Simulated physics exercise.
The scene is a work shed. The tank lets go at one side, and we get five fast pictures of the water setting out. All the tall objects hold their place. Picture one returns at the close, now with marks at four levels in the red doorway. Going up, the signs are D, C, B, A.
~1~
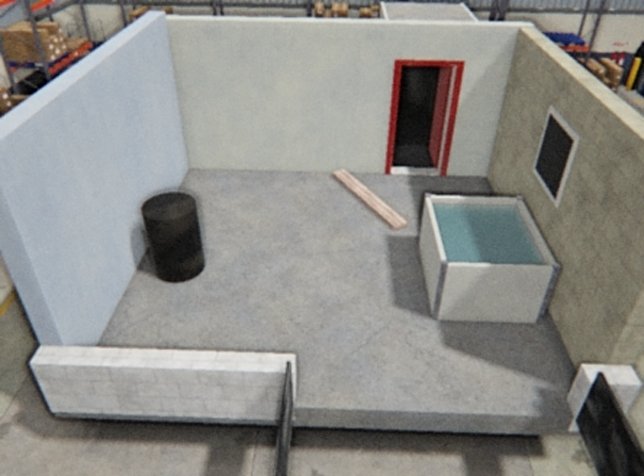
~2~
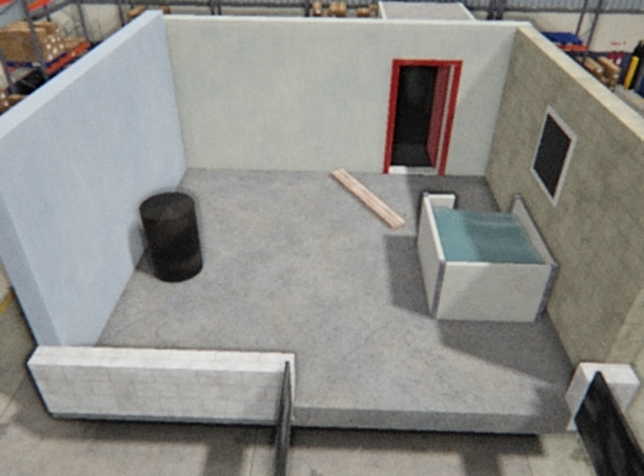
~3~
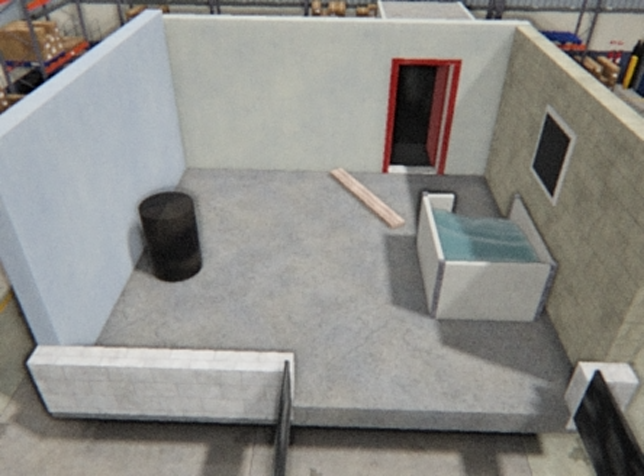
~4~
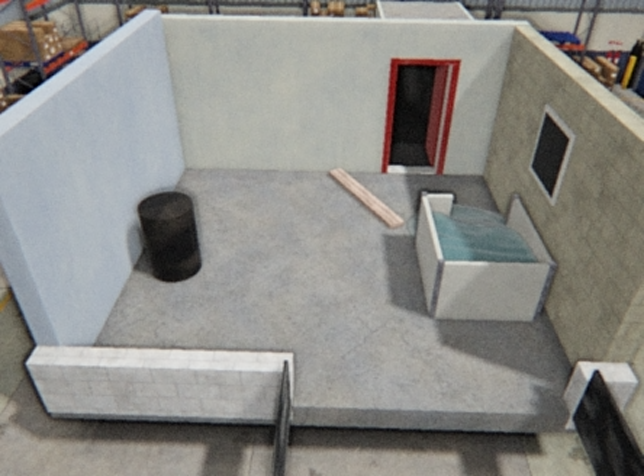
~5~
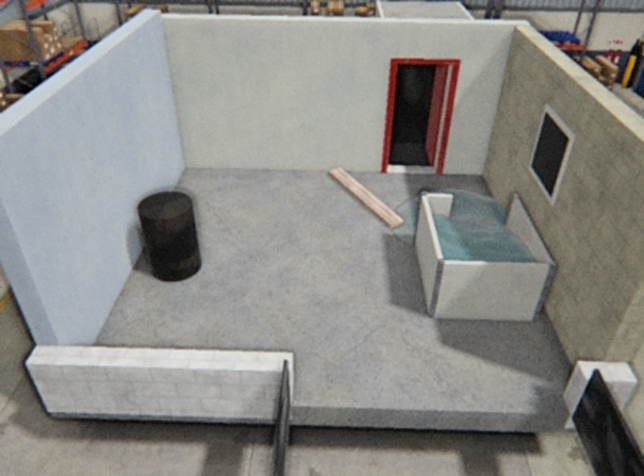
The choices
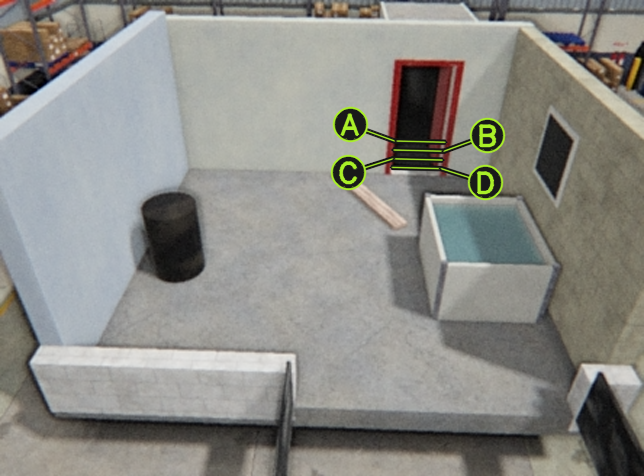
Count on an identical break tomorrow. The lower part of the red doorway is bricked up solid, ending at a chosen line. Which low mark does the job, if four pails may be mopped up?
C.
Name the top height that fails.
D.
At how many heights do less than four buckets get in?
Three of them.
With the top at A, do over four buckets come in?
No, not at all.
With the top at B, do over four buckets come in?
No, not at all.
On the marked copy, A at (419, 141); B at (418, 150); C at (417, 159); D at (416, 168); from the bottom up D, C, B, A.
With A, nothing gets over.
With B, nothing gets over.
With C, a bucket or two gets in.
With D, about 14 bucketfuls get in.
